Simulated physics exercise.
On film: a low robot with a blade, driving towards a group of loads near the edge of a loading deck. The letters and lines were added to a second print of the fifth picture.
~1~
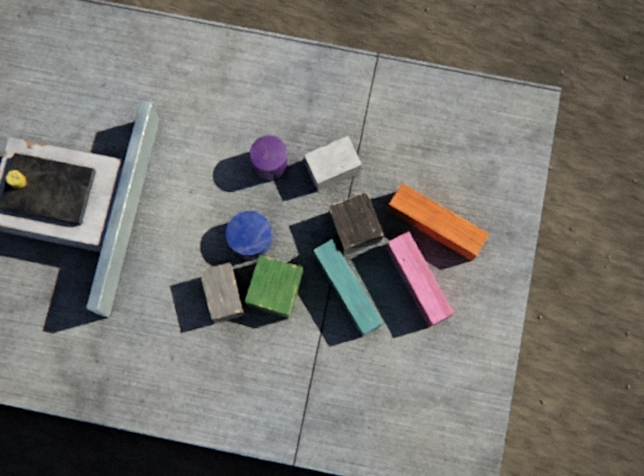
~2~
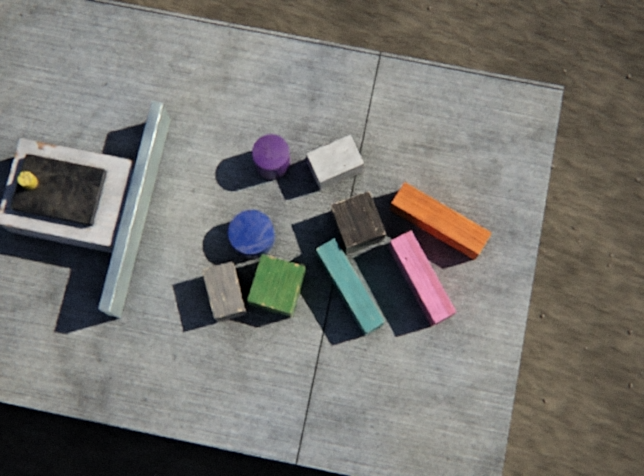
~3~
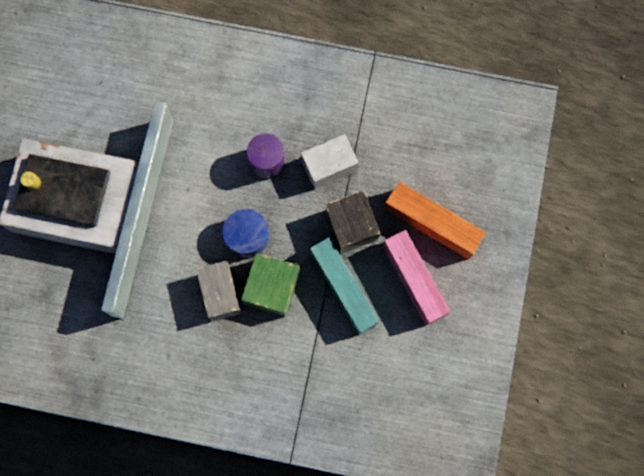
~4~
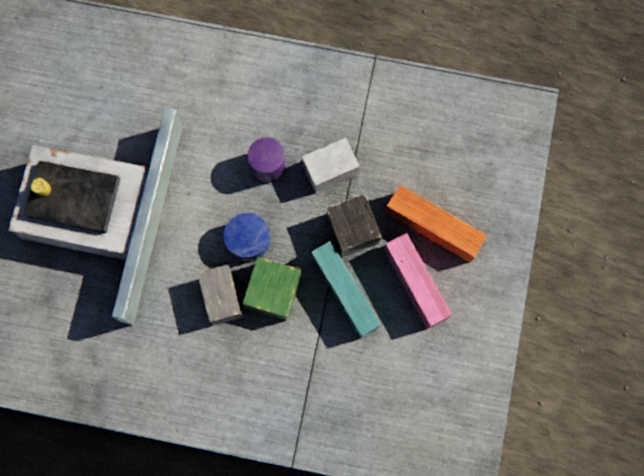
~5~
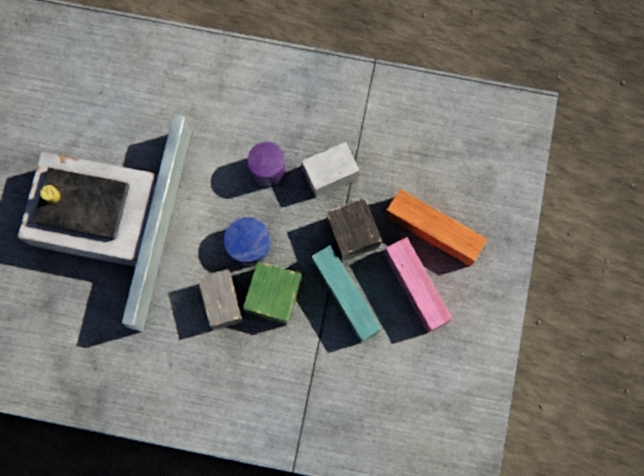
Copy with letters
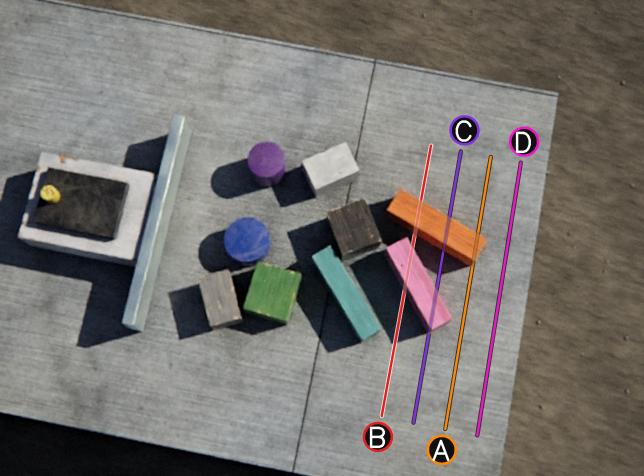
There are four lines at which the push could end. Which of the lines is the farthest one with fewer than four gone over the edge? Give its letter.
No farther than A.
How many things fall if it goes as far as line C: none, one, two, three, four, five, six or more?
The count is none.
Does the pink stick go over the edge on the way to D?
By then, yes.
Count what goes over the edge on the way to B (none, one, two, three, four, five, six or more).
In all, none.
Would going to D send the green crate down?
Yes.
On the marked copy, A at (469, 289); B at (407, 276); C at (438, 282); D at (500, 295).
With A. Early on, robot (200, 226); white crate (349, 169); purple canister (308, 175).
Further on, robot (313, 248); pink stick (475, 301); turquoise bar (462, 322).
At the end, robot (403, 266); turquoise bar over the edge; pink stick over the edge; two fallen.
As for the rest, B is within the limit but short; C is within the limit but short; D drops five.
